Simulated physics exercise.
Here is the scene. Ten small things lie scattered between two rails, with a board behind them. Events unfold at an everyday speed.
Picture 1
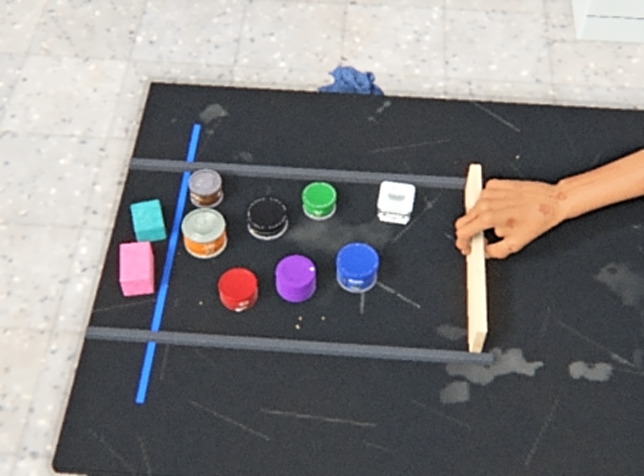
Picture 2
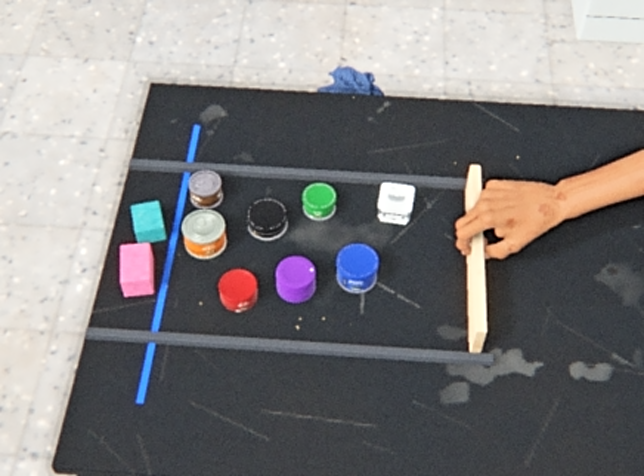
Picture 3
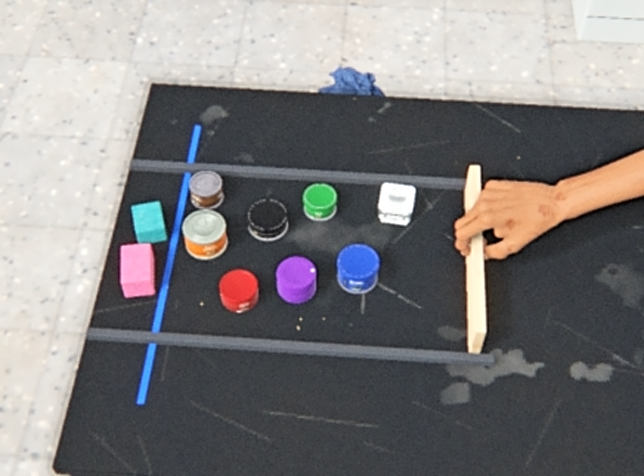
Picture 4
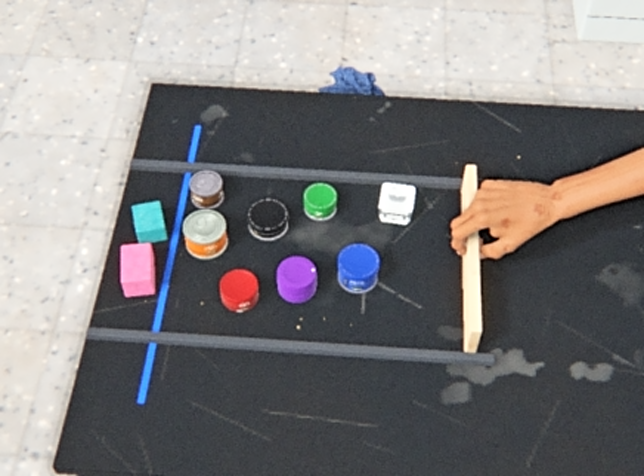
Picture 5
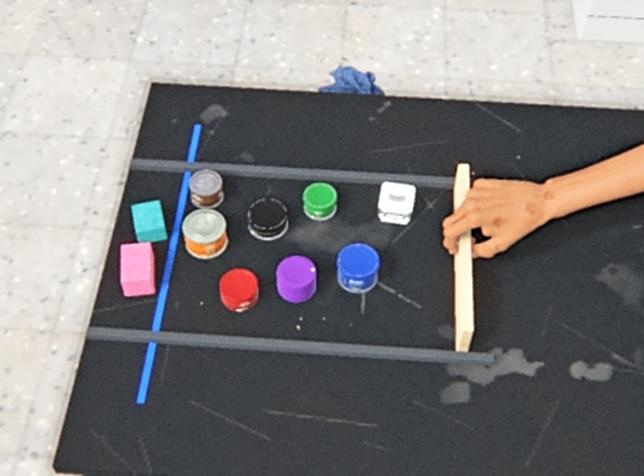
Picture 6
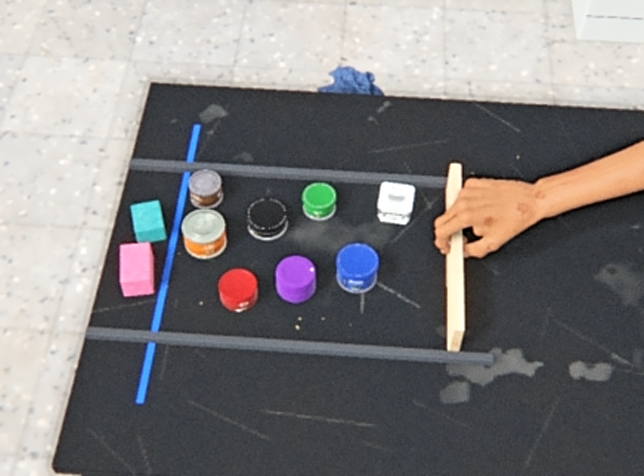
In the video, small coloured tubs and blocks sit on a black surface between two rails, near a blue strip, while a hand at the right holds a wooden board still, then slides it slightly left without touching them.
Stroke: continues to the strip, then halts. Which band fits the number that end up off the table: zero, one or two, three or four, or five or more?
The band is one or two.
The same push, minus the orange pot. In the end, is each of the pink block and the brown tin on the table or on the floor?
So the pink block is still there and the brown tin goes off the edge.
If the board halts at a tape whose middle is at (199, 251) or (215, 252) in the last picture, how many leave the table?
Result, try by try: 0, 0.
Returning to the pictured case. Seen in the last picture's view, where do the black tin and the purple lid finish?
First at (157, 217); second at (144, 279).
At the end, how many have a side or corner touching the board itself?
It ends up touching 5.
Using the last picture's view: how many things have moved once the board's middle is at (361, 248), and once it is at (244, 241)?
At the first point the count is 3, at the second it's 8.
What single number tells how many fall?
The total comes to 2.
Early on, none off yet; turquoise block at rest near (149, 222); pink block at rest near (137, 269); brown tin at rest near (206, 190).
A while later, none off yet; turquoise block at rest near (149, 222); pink block at rest near (137, 269); brown tin travelled about its own width near (184, 188).
Finally, the number that fall off is one or two; lost, brown tin and turquoise block.
